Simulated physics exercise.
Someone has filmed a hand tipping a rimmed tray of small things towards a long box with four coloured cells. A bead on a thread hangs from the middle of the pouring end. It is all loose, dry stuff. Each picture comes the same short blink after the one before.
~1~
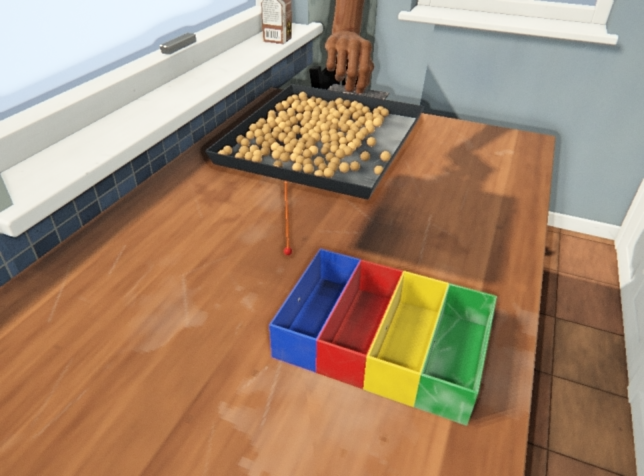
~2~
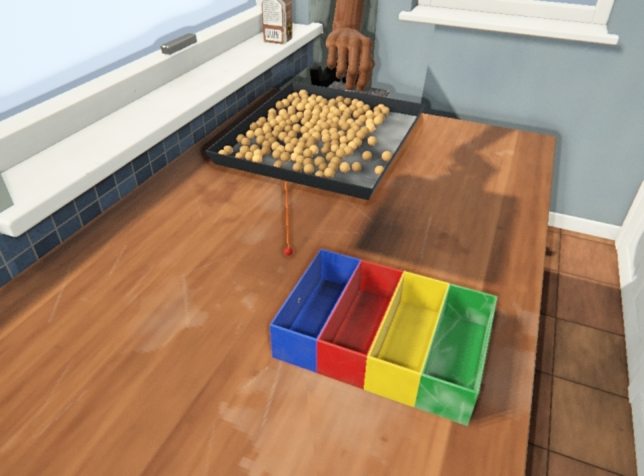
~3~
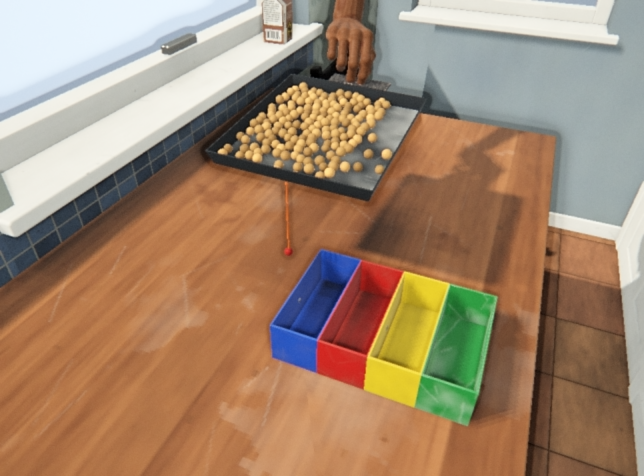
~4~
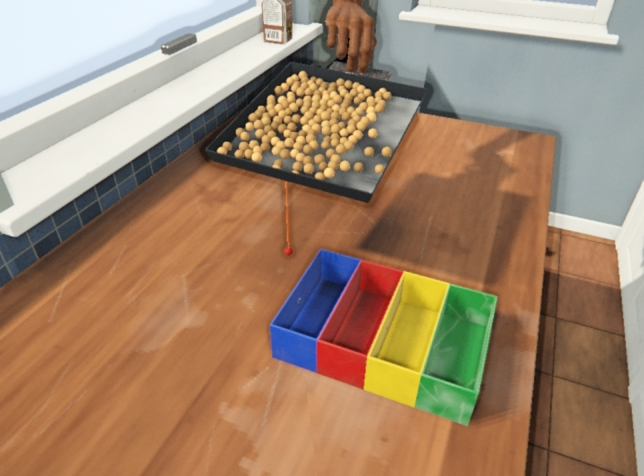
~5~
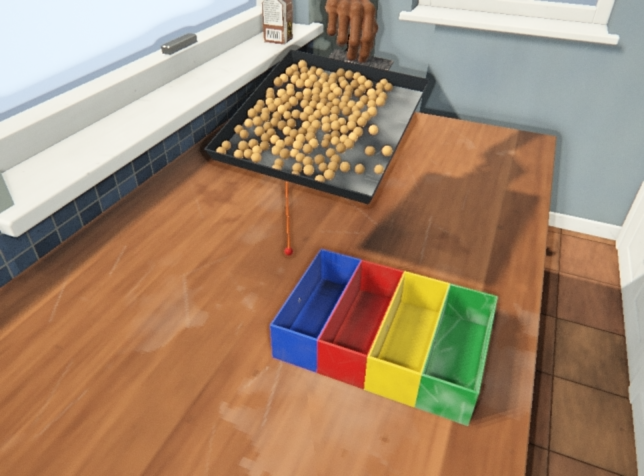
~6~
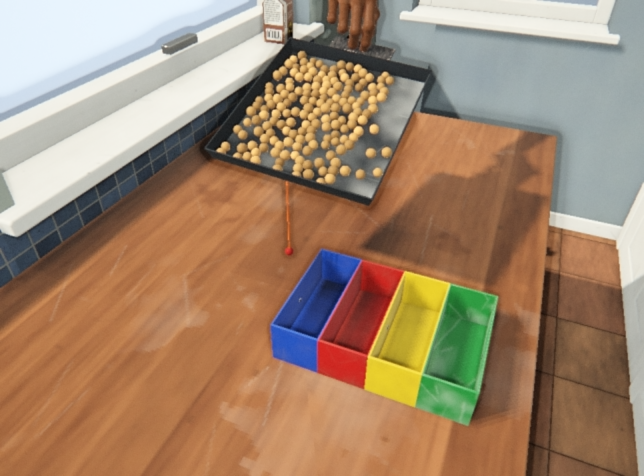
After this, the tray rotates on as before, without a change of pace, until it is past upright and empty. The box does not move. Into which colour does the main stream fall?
The red one ends fullest.
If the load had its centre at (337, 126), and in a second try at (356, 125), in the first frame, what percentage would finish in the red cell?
Near 40 % and 40 %.
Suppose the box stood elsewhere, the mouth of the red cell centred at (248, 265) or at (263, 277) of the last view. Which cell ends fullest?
The first try: Green. The second: That green cell.
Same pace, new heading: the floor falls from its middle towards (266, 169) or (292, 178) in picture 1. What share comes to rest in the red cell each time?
Near 0 % and 10 %.
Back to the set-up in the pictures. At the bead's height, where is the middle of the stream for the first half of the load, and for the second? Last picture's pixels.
Early half (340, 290), late half (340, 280).
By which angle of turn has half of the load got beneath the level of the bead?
At about 80°.
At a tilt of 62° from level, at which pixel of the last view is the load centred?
Near (321, 186).
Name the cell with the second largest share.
In second place: The blue cell.
Soon, tray tipped steeply; about two thirds on the tray; a small part in the red cell; a small part in the blue cell; a stray few in the yellow cell; a small part falling or outside the box.
A while on, tray tipped past a quarter turn; a stray few on the tray; about a third in the red cell; about a third in the blue cell; a stray few in the yellow cell; about a quarter falling or outside the box.
Towards the end, tray tipped past a quarter turn; about half in the red cell; about a third in the blue cell; a stray few in the yellow cell; about a quarter falling or outside the box.
Finally, tray tipped past a quarter turn; about half in the red cell; about a third in the blue cell; a stray few in the yellow cell; none in the green cell; about a quarter outside the box.
